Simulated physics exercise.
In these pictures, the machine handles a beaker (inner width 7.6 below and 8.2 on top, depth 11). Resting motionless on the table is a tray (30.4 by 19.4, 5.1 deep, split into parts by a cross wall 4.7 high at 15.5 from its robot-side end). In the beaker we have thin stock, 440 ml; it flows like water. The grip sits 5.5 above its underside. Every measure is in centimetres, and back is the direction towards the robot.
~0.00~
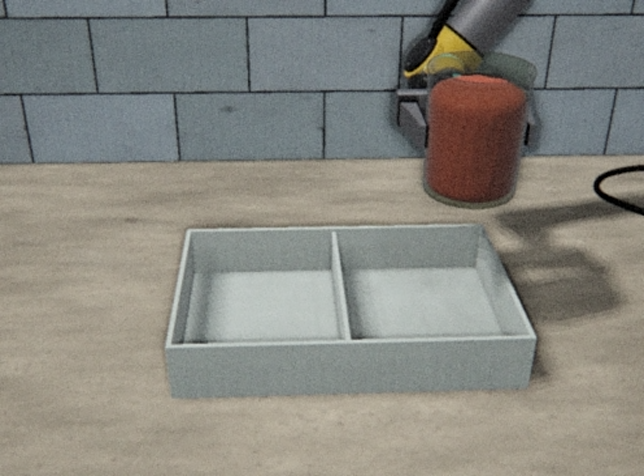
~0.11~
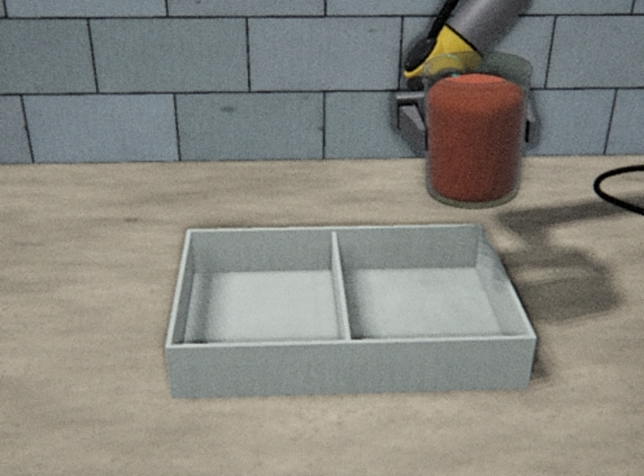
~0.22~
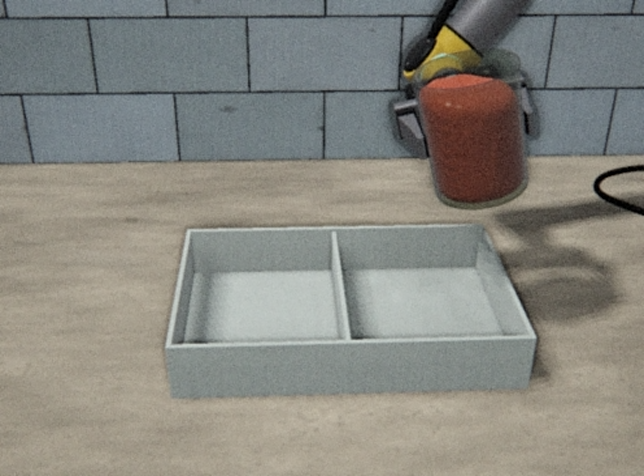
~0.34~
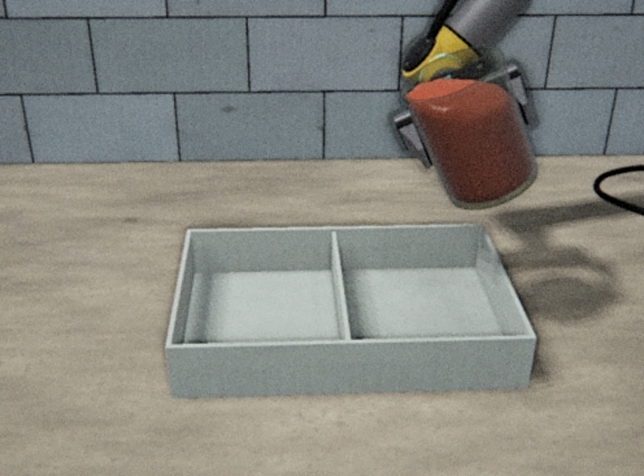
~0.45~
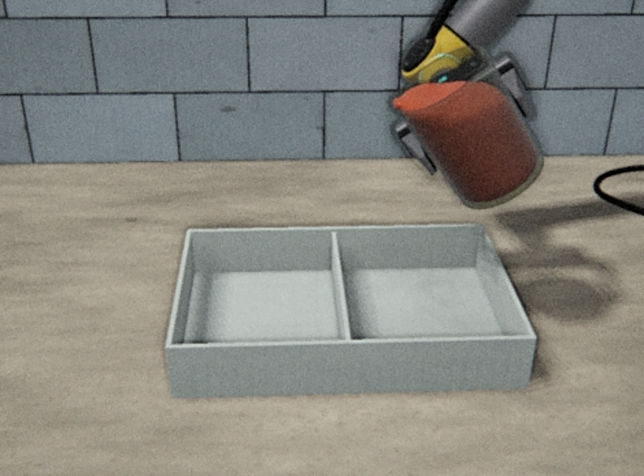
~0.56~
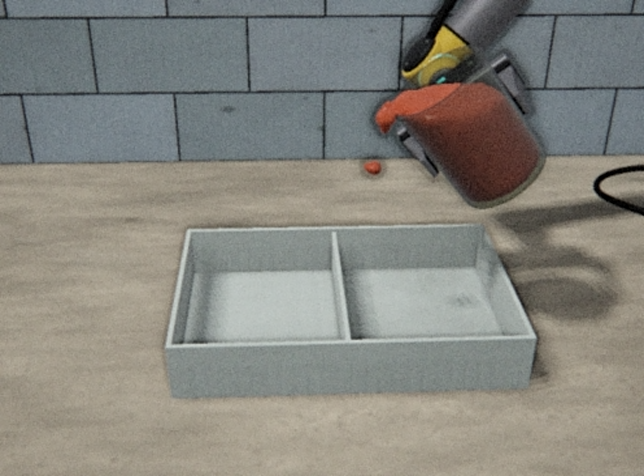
Robot gripper tilting a clear beaker of red liquid leftward above a grey divided tray, the first drops leaving the rim.
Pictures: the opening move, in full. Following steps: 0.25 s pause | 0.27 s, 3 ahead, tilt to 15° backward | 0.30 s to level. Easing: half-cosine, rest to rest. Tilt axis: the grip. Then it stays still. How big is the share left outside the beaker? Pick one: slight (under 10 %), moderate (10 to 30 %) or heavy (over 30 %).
Slight.
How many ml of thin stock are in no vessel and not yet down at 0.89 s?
5 ml.
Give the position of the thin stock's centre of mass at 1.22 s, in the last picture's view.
It is centred at about (434, 150).
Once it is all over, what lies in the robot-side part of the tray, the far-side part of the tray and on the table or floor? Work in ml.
The amounts come to around 15, 10 and 0 ml respectively.
By 0.89 s, tilted 28° forward, liquid up to 24 above the table; 420 ml in the beaker, 10 ml in the robot-side part, 5 ml in the far-side part, 5 ml in the air or running down outside.
By 1.22 s, tilted 9° backward, liquid up to 24 above the table; 420 ml in the beaker, 15 ml in the robot-side part, 10 ml in the far-side part.
By 1.58 s, level, liquid up to 24 above the table; 420 ml in the beaker, 15 ml in the robot-side part, 10 ml in the far-side part.
By 2.38 s, level, liquid up to 24 above the table; 420 ml in the beaker, 15 ml in the robot-side part, 10 ml in the far-side part.
Final state, 420 ml in the beaker, 15 ml in the robot-side part, 10 ml in the far-side part. That is 5 % outside the beaker.
